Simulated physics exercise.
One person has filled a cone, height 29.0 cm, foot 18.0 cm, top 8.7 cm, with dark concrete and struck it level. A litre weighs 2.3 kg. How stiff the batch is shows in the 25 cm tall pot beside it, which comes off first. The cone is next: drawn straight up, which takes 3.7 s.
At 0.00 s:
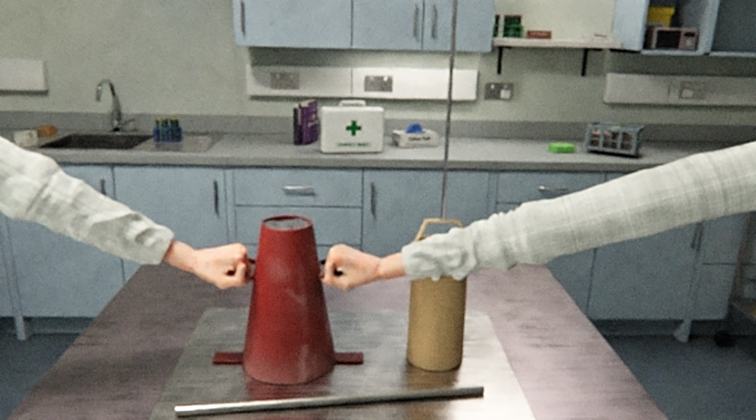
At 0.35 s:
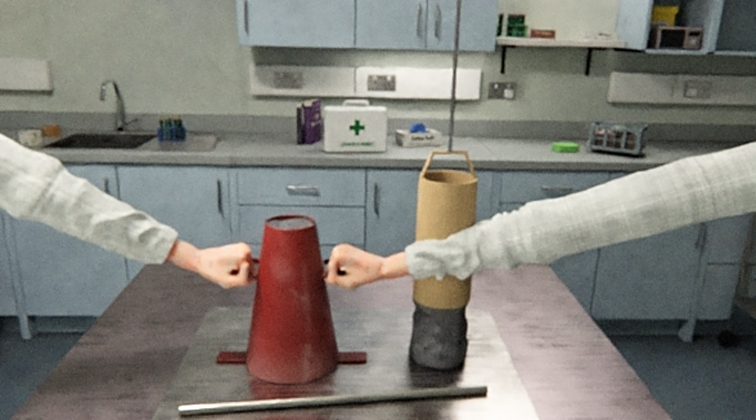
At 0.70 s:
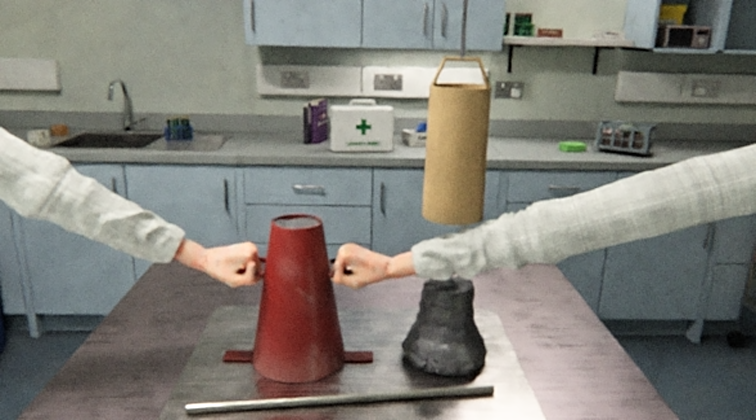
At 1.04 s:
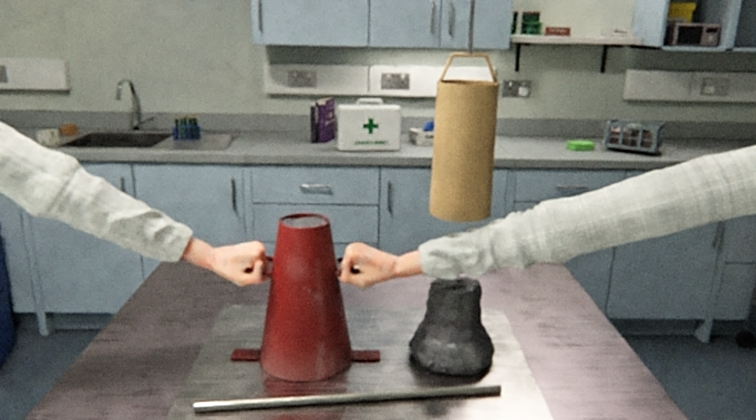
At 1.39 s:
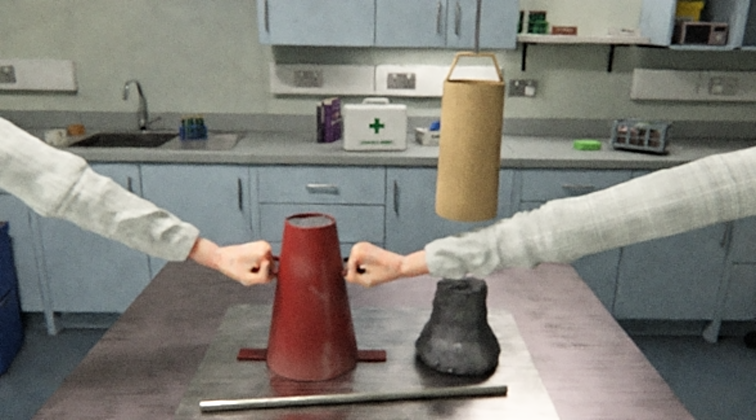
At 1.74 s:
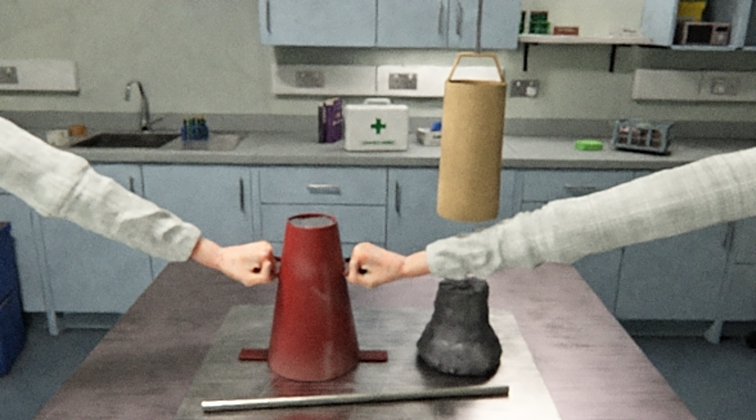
Two hands gripping a red cone on a table as a tan cylinder rises beside it, uncovering a slumping dark grey heap.
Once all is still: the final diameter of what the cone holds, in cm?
Expect roughly 21 cm.
After 2.7 s, the cone is up 7.2 cm; the dark concrete has come down 3.9 cm to 25 cm and is 19 cm wide.
After 3.6 s, the cone is up 18 cm; the dark concrete has come down 4.8 cm to 24 cm and is 20 cm wide.
After 4.5 s, the cone is up 29 cm; the dark concrete has come down 5.0 cm to 24 cm and is 20 cm wide.
After 5.6 s, the cone is clear; the dark concrete has come down 5.2 cm to 24 cm and is 21 cm wide.
After 6.1 s, at rest, the cone is clear; the dark concrete has come down 5.2 cm to 24 cm and is 21 cm wide.
